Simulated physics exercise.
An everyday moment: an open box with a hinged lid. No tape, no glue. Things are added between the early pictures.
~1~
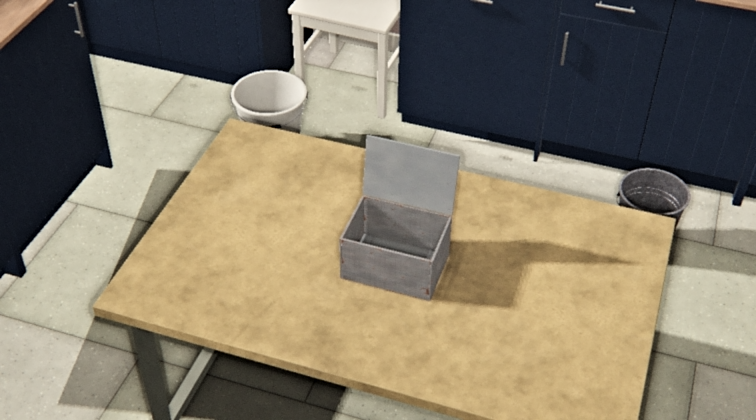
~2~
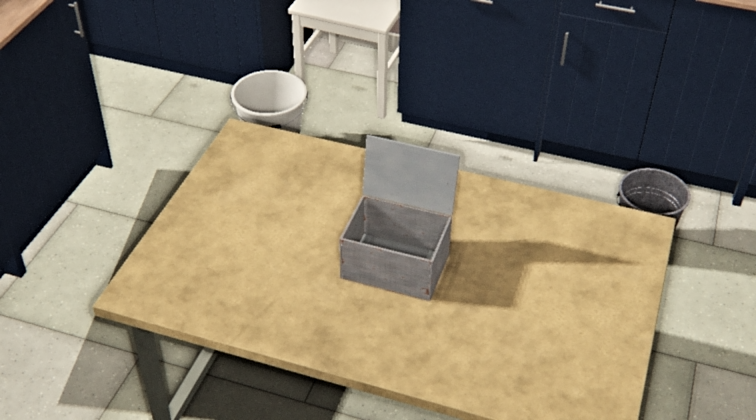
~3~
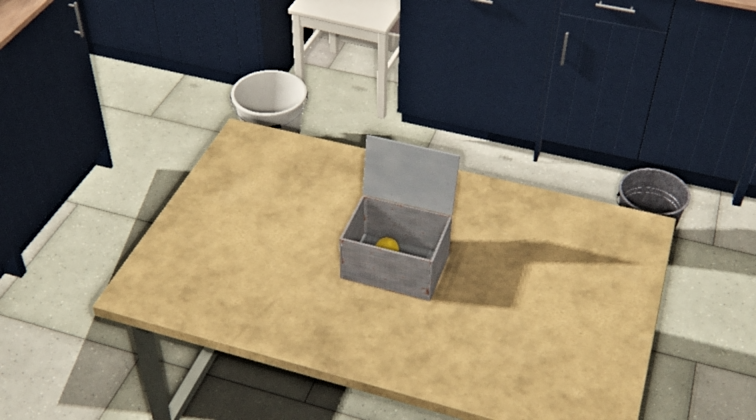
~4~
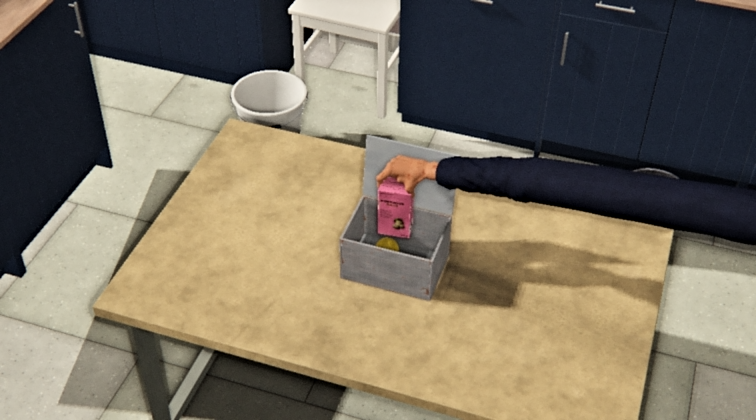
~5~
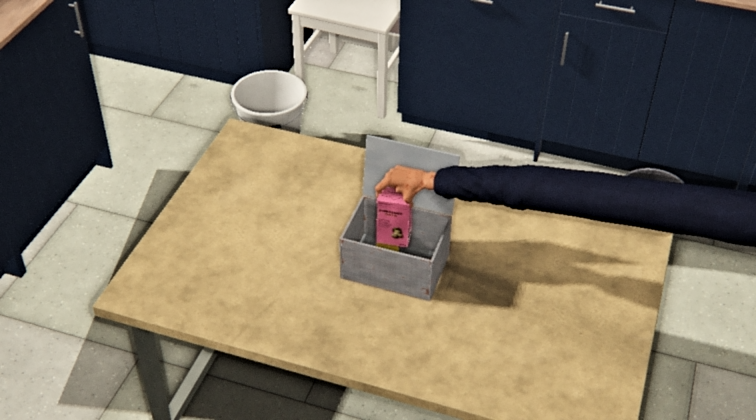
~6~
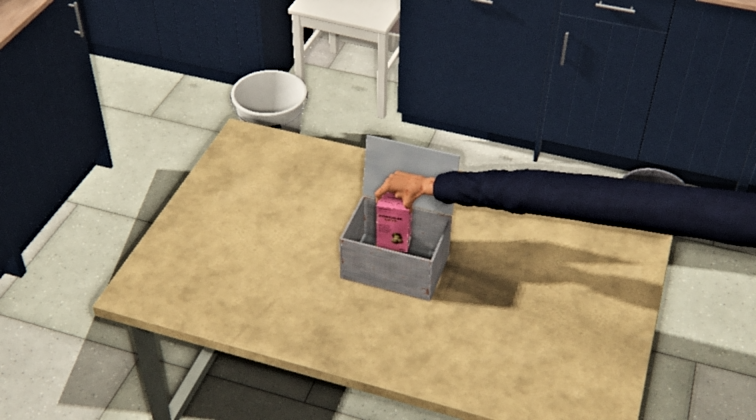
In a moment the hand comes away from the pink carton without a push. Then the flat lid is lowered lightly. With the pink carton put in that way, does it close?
Outcome: The lid closes.
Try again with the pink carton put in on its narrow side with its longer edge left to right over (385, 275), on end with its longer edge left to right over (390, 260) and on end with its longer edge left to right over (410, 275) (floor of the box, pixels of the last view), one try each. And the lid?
First, it sits on the rim; second, it closes; third, it will not close.
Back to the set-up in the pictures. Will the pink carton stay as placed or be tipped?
It ends up tilted.
Then, 0.40 s after the last picture, pink carton on its side near (409, 255); yellow lemon rolled about its own width.
Then, 1.50 s after the last picture, lid 65° above the rim; pink carton on its side near (408, 253); yellow lemon rolled about its own width.
Then, 2.00 s after the last picture, lid 17° above the rim; pink carton on its side near (408, 253); yellow lemon rolled about its own width.
At rest, lid shut; tipped over in the box, pink carton; moved from the start, yellow lemon. Seen from the same camera at the end, pink carton near (408, 253).
